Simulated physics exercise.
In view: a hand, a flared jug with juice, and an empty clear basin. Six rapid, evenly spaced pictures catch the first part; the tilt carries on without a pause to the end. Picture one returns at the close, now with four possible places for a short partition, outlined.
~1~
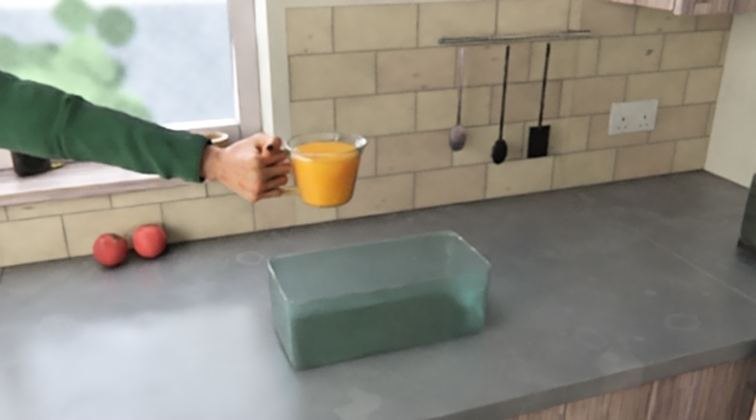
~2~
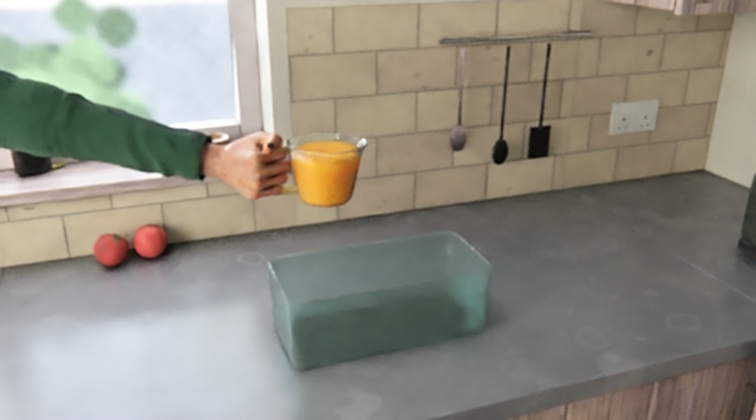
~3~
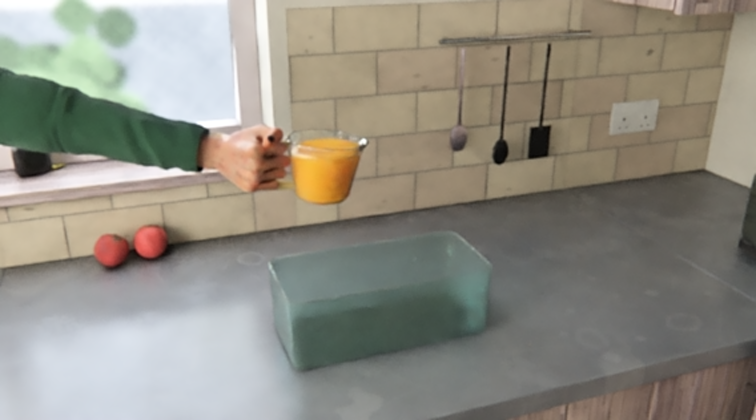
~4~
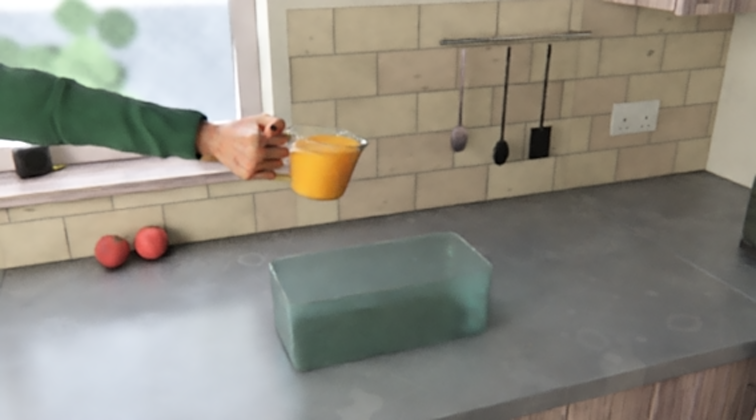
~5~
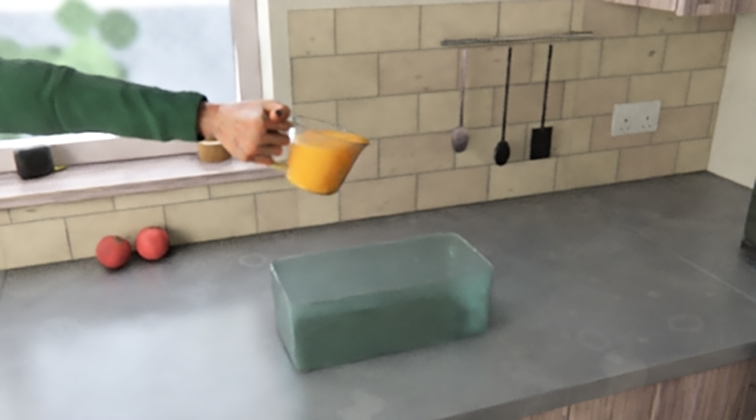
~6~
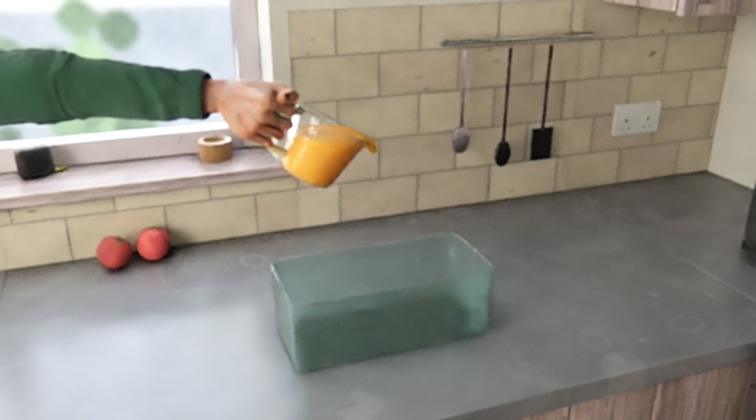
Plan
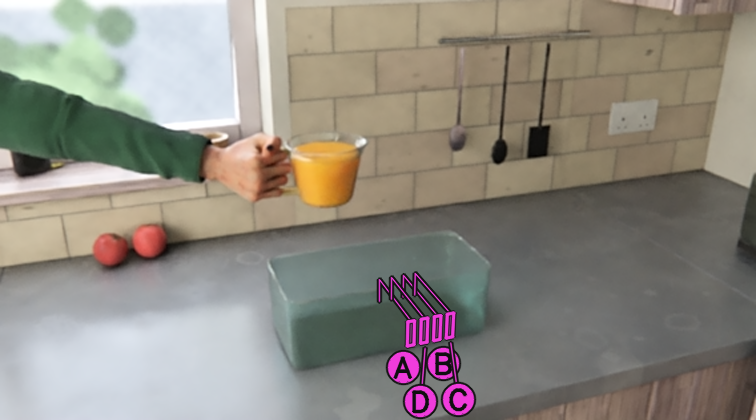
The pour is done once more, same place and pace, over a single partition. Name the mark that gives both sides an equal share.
Take C.
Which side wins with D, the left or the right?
The right one.
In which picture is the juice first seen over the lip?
In picture 6.
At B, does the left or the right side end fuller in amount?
The right side.
In magenta, A at (411, 350); B at (438, 345); C at (450, 342); D at (425, 348).
With A, about 10 % ends left of the wall and 85 % right of it; 5 % is lost outside.
With B, about 24 % ends left of the wall and 70 % right of it; 6 % is lost outside.
With C, about 48 % ends left of the wall and 45 % right of it; 7 % is lost outside.
With D, about 18 % ends left of the wall and 76 % right of it; 6 % is lost outside.
